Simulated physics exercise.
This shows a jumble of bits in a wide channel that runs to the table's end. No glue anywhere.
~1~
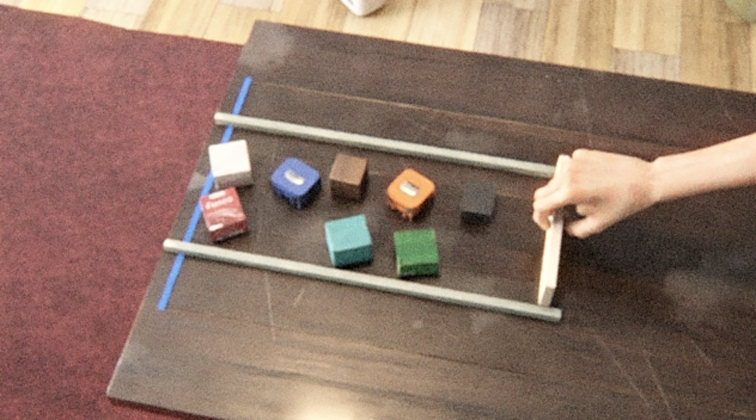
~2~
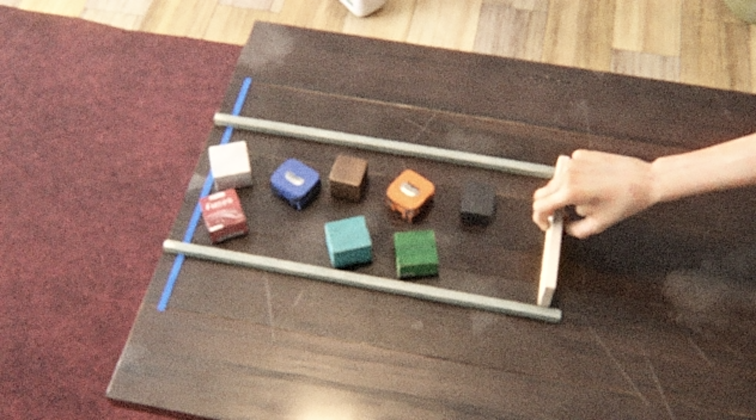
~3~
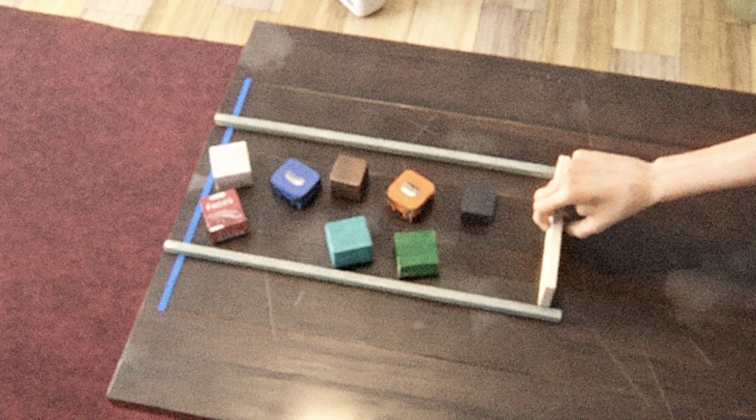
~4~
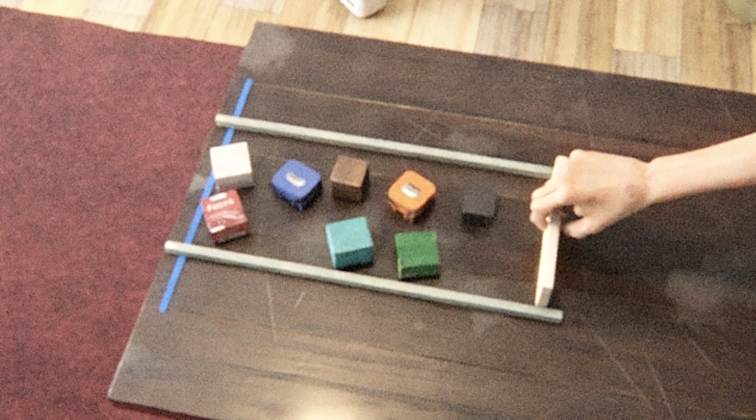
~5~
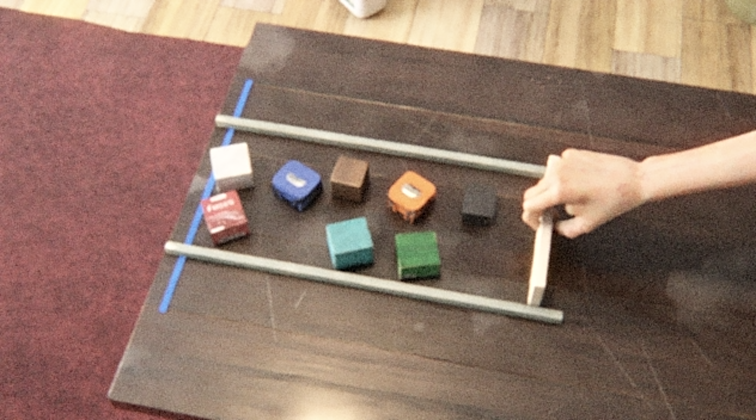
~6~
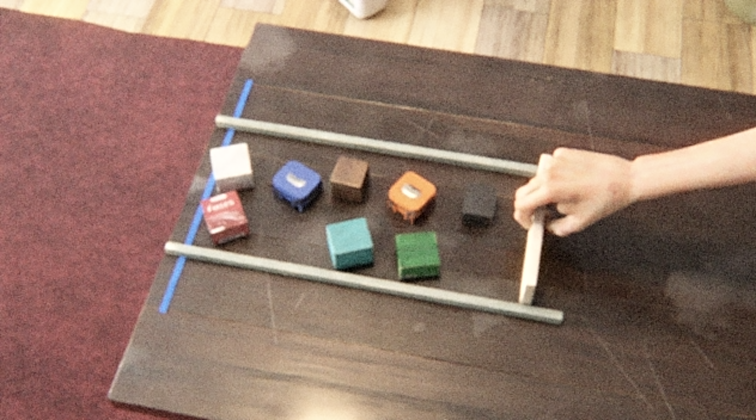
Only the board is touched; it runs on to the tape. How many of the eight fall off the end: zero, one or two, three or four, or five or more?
Outcome: The number that fall off is five or more.
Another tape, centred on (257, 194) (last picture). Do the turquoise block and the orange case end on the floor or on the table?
The turquoise block is kept; the orange case holds on.
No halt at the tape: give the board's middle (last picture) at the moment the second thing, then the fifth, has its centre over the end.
First at (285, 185), next at (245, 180).
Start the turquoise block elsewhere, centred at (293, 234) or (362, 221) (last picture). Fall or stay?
In that order, it goes over; tumbles off.
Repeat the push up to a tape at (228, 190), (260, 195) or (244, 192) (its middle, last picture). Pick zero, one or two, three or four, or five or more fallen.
The falls would be at least five; three or four; 5 or more.
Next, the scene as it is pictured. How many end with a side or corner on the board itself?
2 of them.
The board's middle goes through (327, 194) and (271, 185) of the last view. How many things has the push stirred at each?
The counts are 8 and 8.
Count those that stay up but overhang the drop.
The number is 2.
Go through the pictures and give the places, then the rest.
White block (231, 165); red box (224, 215); blue case (296, 183); board (555, 230); tape (209, 184), in the first frame.
Red box (223, 216); board (554, 231), in the second frame.
Blue case (296, 184); black case (478, 204), in the third frame.
White block (232, 168); orange case (412, 197), in the fourth frame.
Red box (225, 217); turquoise block (350, 244), in the fifth frame.
White block (233, 169); red box (225, 218); blue case (298, 186); board (536, 229); tape (210, 186), in the sixth frame.
A little later, none off yet; white block at rest near (233, 169); red box at rest near (225, 218); blue case at rest near (298, 186).
Next, one off so far; white block on its side near (180, 189); red box shifted about its own width near (199, 226); blue case shifted well along near (209, 185).
When it is over, the number that fall off is five or more; down, orange case, turquoise block, brown block, blue case, red box and white block.
